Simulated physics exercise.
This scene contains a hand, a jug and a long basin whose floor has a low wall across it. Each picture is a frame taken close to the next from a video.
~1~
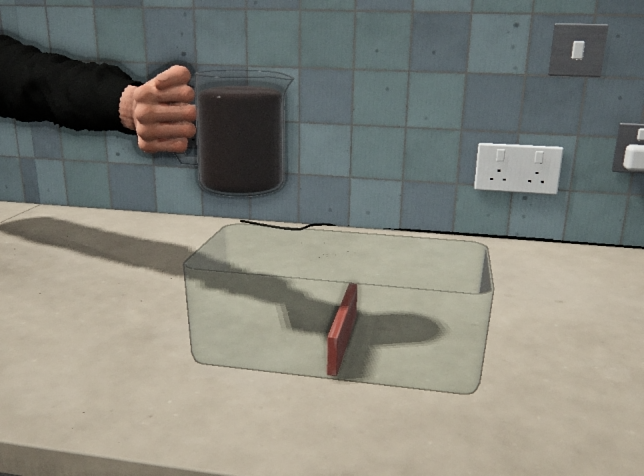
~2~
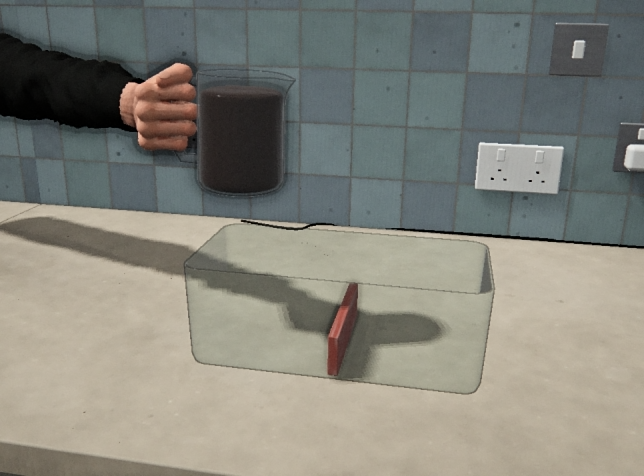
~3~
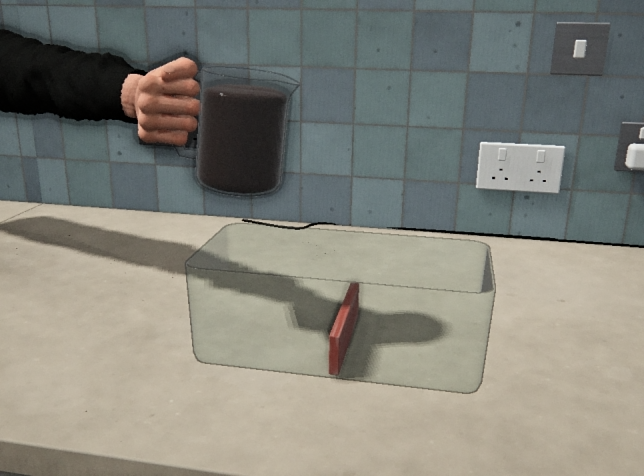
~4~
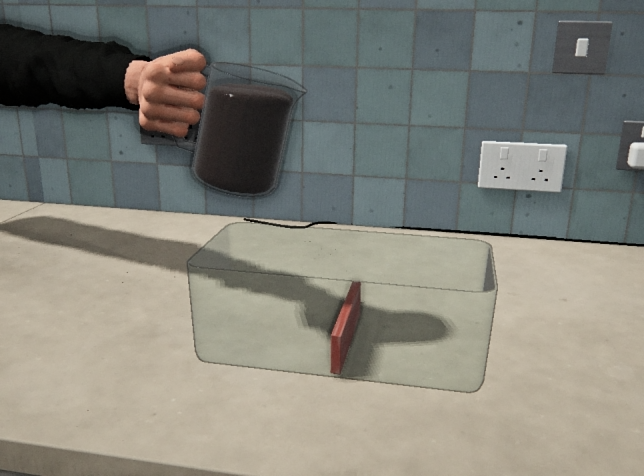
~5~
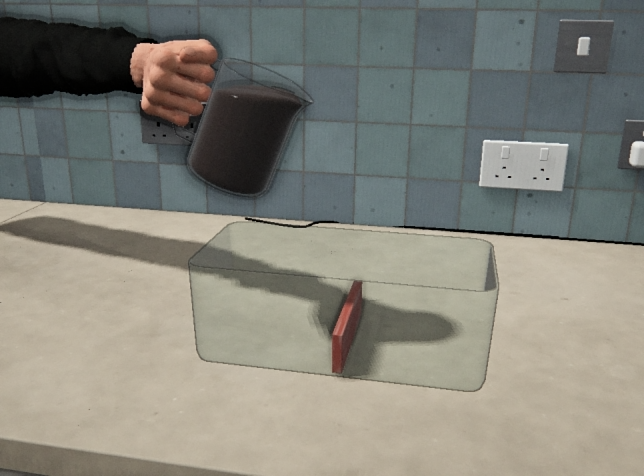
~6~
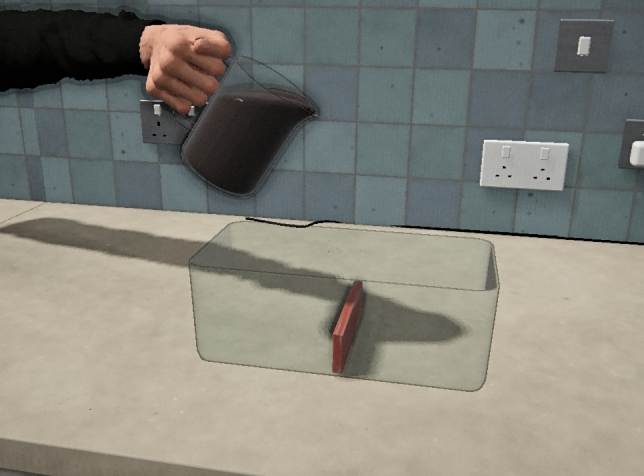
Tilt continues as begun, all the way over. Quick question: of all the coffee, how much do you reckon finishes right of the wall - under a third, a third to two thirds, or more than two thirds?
Once it settles, the part right of the wall is beyond two thirds, I'd say.
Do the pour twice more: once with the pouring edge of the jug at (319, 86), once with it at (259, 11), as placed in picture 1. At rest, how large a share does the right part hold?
Start one gives close to 95 percent, start two close to 50 percent.
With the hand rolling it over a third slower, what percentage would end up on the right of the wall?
Near 85 in a hundred.
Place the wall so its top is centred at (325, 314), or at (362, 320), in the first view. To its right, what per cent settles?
Well, it's close to 95 per cent for the first one, then 50 per cent for the other.
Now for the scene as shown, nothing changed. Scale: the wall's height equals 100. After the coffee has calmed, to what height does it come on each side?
The left reads 10 in a hundred and the right 50 in a hundred.
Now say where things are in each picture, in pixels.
It leans 0°; its right rim is at (293, 78); the coffee meets the walls at (203, 90) and (283, 93); the long basin's rim runs from (206, 245) to (490, 268); the wall's top is at (344, 309), in the first frame.
It leans 2°; its right rim is at (295, 79); the coffee meets the walls at (204, 89) and (284, 94), in the second frame.
It leans 6°; its right rim is at (300, 83); the coffee meets the walls at (208, 88) and (288, 95), in the third frame.
It leans 13°; its right rim is at (307, 90); the coffee meets the walls at (213, 90) and (294, 96), in the fourth frame.
It leans 22°; its right rim is at (314, 101); the coffee meets the walls at (210, 108) and (304, 99), in the fifth frame.
It leans 33°; its right rim is at (318, 116); the coffee meets the walls at (204, 118) and (313, 105), in the sixth frame.
A moment on, the jug is tipped on its side and 65 per cent is still to pour, 0 is left of the wall and 12 right of it.
Next, the jug is tipped right over and 22 per cent is still to pour, 6 is left of the wall and 53 right of it.
Then the jug is tipped right over and 6 per cent is still to pour, 9 is left of the wall and 80 right of it.
Later the jug is tipped right over and 1 per cent is still to pour, 14 is left of the wall and 84 right of it.
At rest 15 per cent lies left of the wall, 84 right of it and 1 outside.
